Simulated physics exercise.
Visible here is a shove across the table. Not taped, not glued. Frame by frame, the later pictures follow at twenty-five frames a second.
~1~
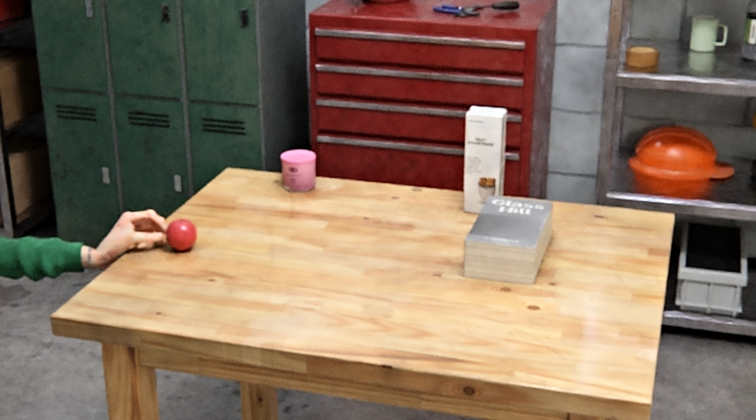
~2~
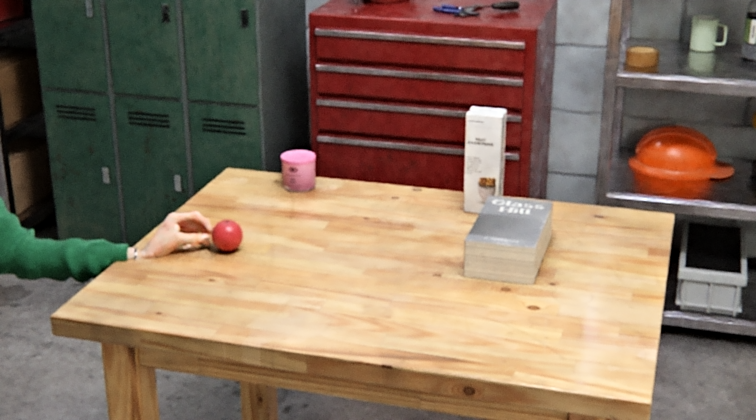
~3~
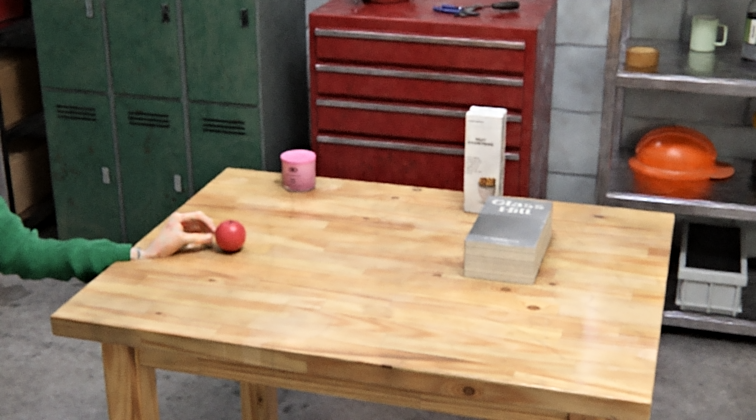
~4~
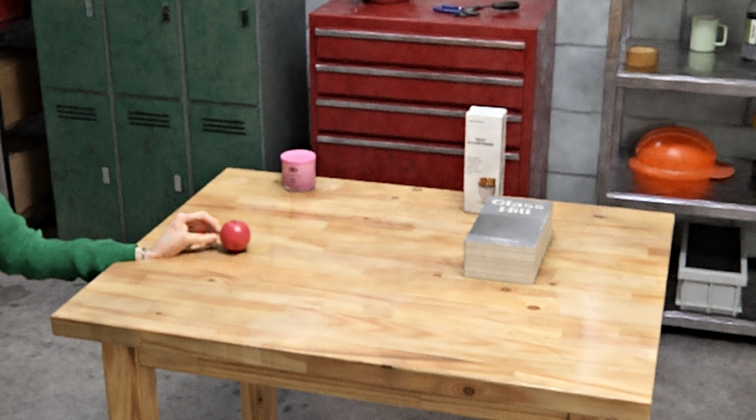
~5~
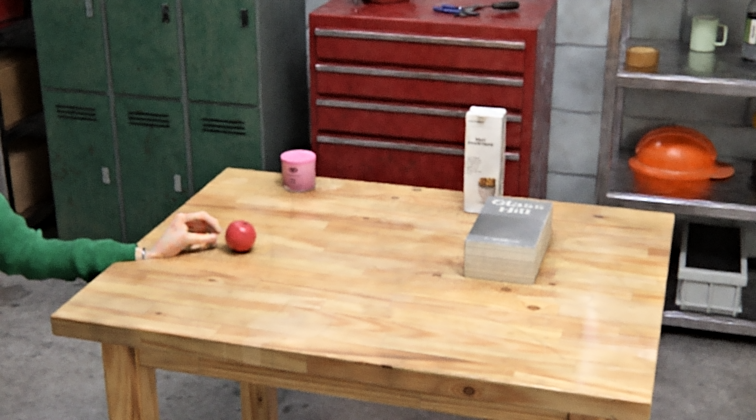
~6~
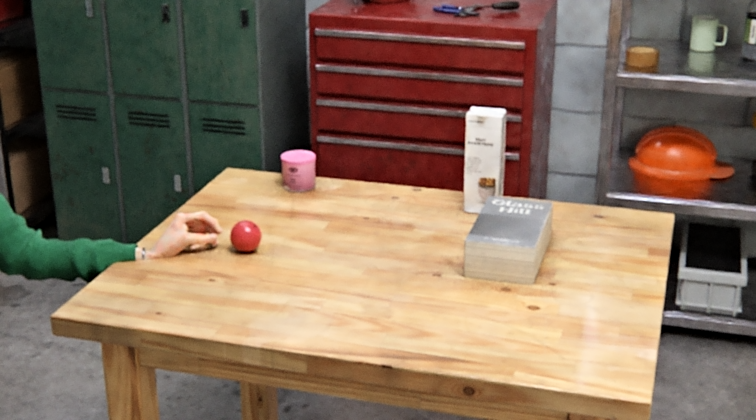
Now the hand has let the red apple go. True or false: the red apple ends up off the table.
False.
Then, 0.30 s past the last view, red apple displaced about its own width near (282, 237).
Then, 0.90 s past the last view, red apple displaced well along near (343, 238).
Then, 1.70 s past the last view, red apple displaced well along near (396, 239).
Finally, moved from the start, red apple. Final places as the last picture's camera would see them, red apple near (419, 239).
